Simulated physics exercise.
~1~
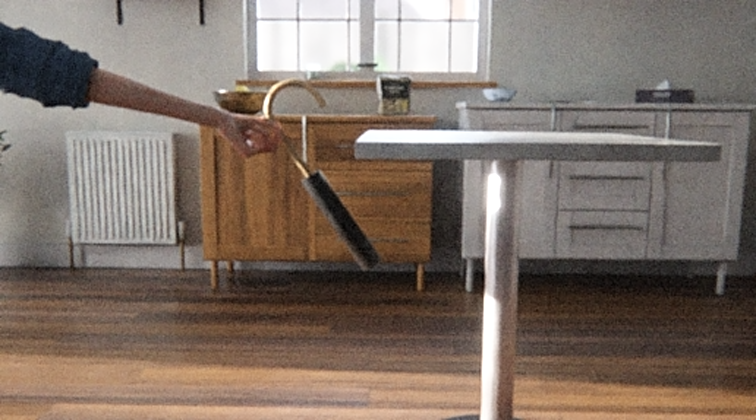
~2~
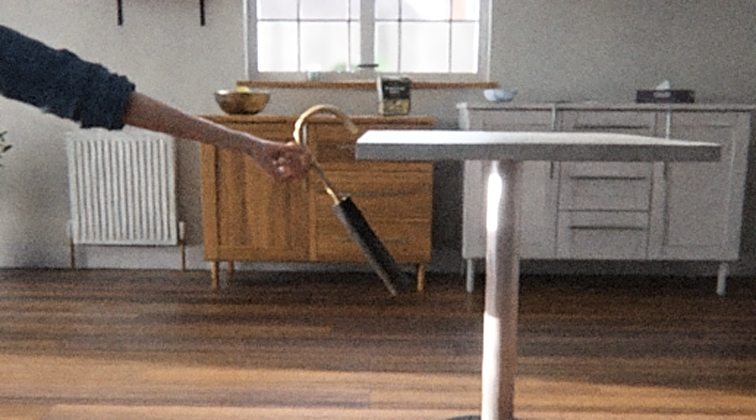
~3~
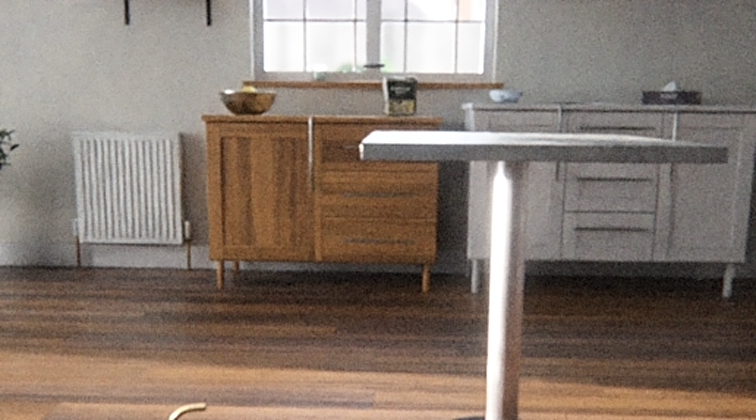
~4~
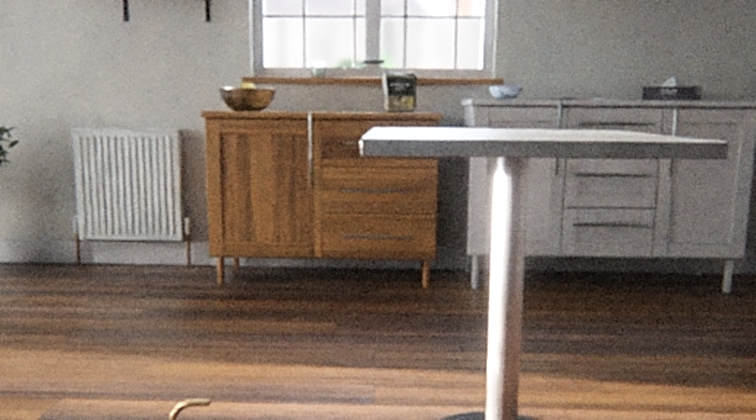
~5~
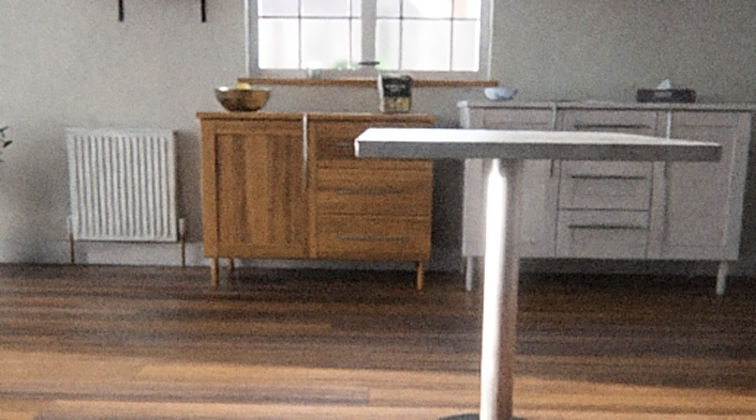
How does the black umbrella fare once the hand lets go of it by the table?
It does not stay on the table. It slips off and drops down, with only its curved handle briefly visible low in the view before it is out of sight.
A black umbrella held to the table's edge by its crook drops to the floor.
